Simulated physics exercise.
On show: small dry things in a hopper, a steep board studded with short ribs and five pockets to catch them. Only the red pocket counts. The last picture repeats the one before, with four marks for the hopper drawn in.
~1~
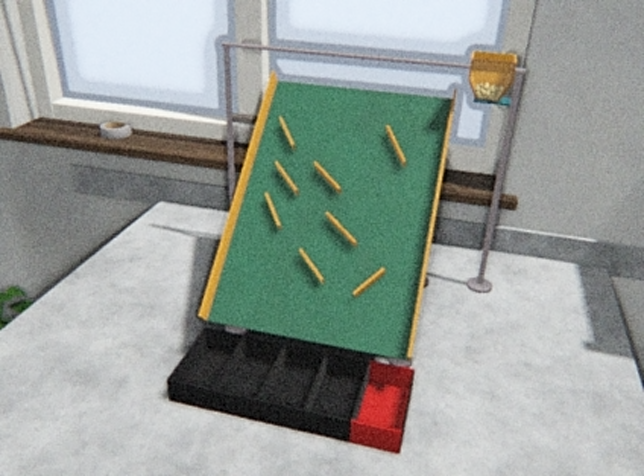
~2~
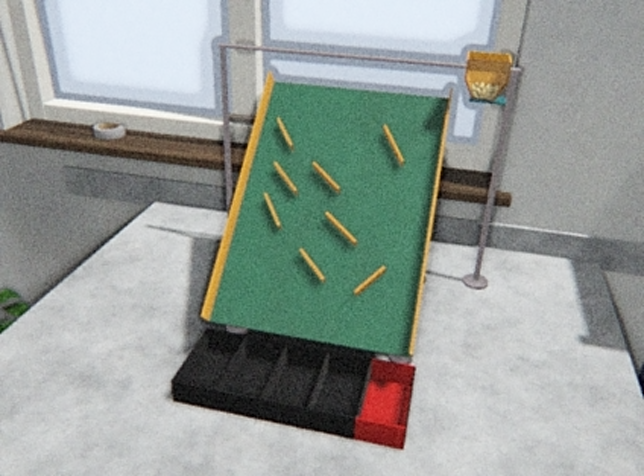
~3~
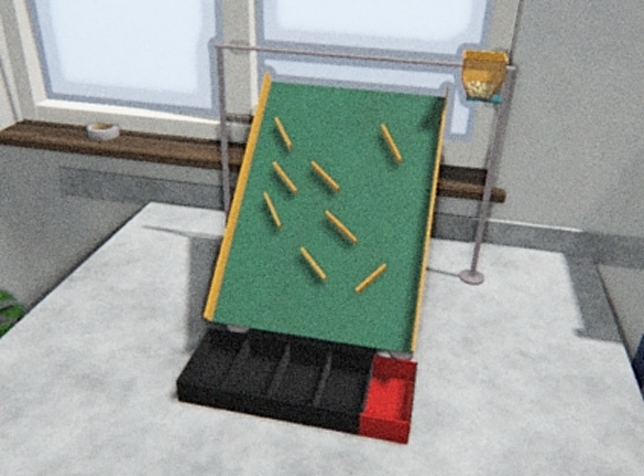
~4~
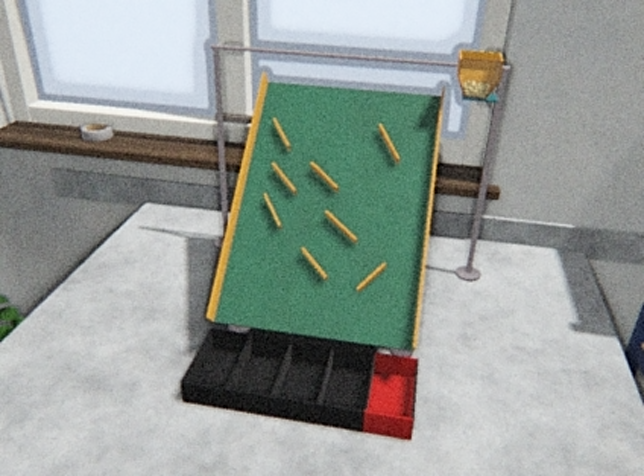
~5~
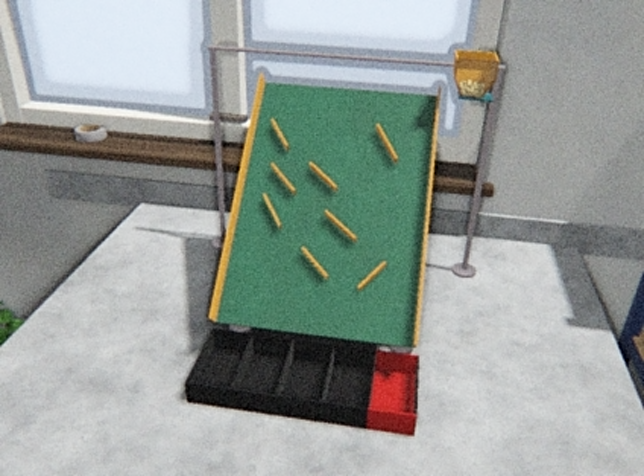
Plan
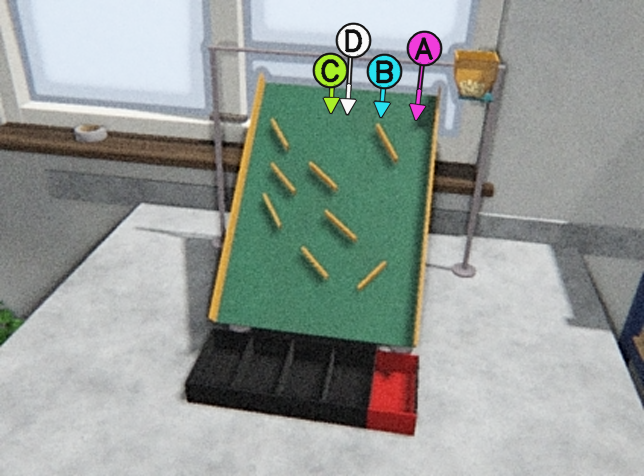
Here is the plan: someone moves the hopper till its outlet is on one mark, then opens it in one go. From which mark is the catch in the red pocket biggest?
Use mark A.
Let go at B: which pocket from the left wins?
It is the fifth one.
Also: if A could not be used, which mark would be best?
That would be B.
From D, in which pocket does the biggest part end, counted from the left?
The third.
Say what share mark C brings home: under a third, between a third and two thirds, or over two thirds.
It is under a third.
On the marked copy, mark A meets the board at (416, 114); mark B meets the board at (381, 111); mark C meets the board at (331, 107); mark D meets the board at (347, 108).
Choosing A, nearly all in the red pocket, a stray few in other pockets, a small part outside the box.
Choosing B, about two thirds in the red pocket, about a third in other pockets, a stray few outside the box.
Choosing C, about a quarter in the red pocket, most in other pockets.
Choosing D, about a quarter in the red pocket, most in other pockets, a stray few outside the box.
